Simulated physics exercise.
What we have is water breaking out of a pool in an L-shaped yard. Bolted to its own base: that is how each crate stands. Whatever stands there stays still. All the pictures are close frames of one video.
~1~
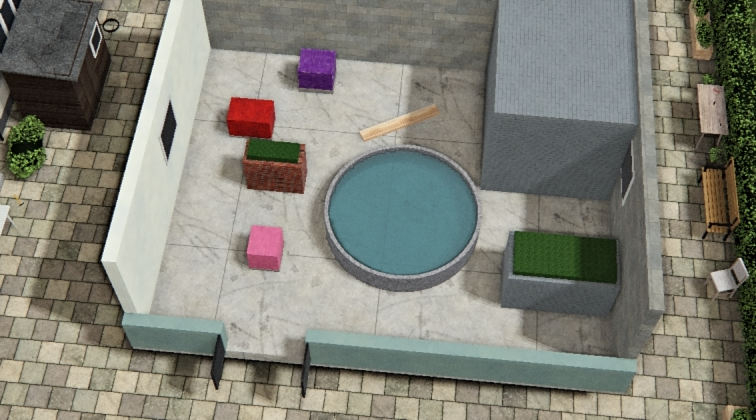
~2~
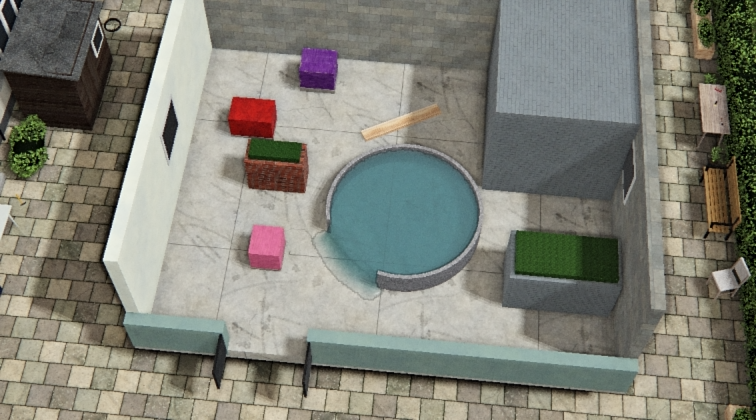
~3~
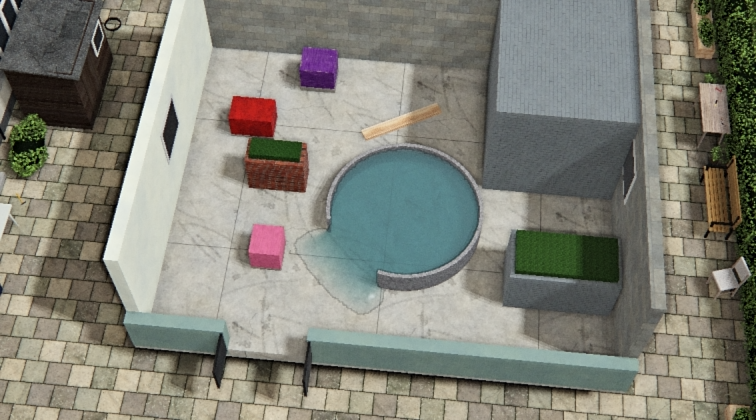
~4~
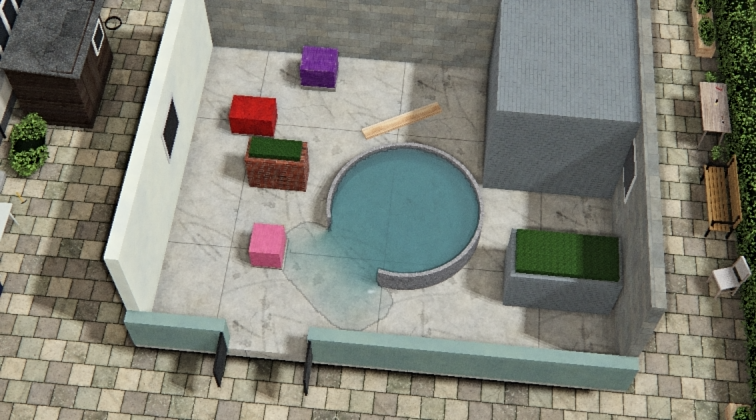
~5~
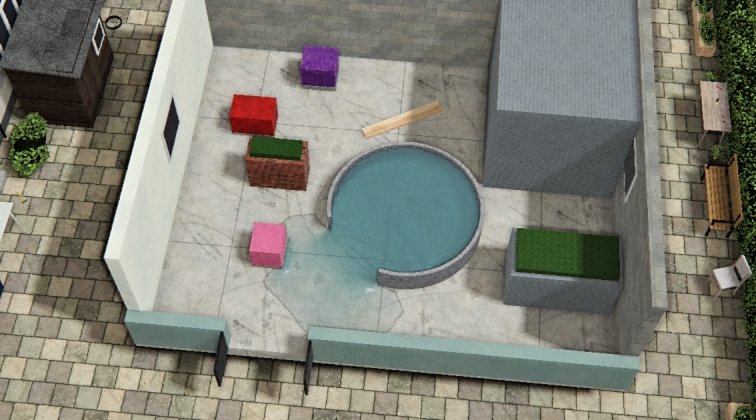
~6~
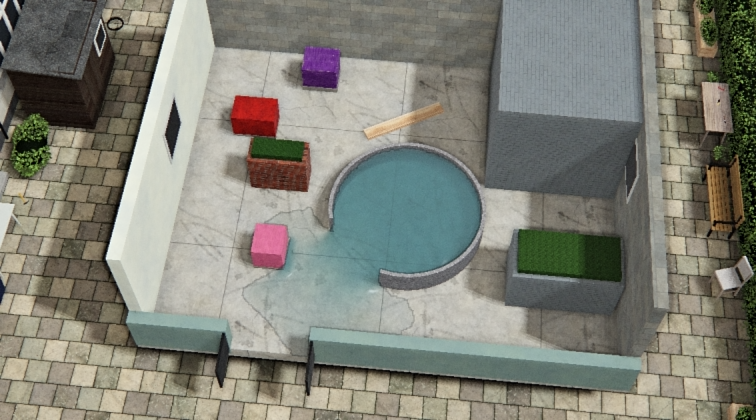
The clip opens on a round pool standing whole and still in a walled yard with coloured crates, planters and a plank. Its lower-left wall then opens, and water pours onto the pale paving. The thin sheet spreads toward the front wall and left around the pink crate.
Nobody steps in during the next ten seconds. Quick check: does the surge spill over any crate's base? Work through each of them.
Result: Pink crate wet, red crate wet, purple crate dry.
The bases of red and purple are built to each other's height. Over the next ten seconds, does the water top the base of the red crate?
As for the red crate, it stays clear.
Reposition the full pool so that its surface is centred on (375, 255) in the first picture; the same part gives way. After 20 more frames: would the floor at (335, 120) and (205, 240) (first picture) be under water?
In that order: Not flooded, awash.
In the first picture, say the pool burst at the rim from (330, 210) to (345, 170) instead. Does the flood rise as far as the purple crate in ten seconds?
The purple one is reached.
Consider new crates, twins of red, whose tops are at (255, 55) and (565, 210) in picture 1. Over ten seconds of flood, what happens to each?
Going in order, the first crate gets reached while the second remains untouched.
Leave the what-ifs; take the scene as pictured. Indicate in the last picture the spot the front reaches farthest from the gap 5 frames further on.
Point: (170, 331) in the last picture's pixels.
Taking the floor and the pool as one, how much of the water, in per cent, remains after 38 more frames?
About 70 per cent.
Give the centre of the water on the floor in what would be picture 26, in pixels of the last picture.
Somewhere near (357, 249).
A moment on, water covers 15 % of the floor; the pink crate water round its plinth, the red crate not reached, the purple crate not reached.
Next, water covers 25 % of the floor; the pink crate water round its plinth, the red crate not reached, the purple crate not reached.
Then, water covers 40 % of the floor; the pink crate water round its plinth, the red crate not reached, the purple crate not reached.
Later, water covers 60 % of the floor; the pink crate water round its plinth, the red crate water round its plinth, the purple crate water round its plinth.
In the end, water covers 80 % of the floor; the pink crate was topped, the red crate was topped, the purple crate stayed above the water.
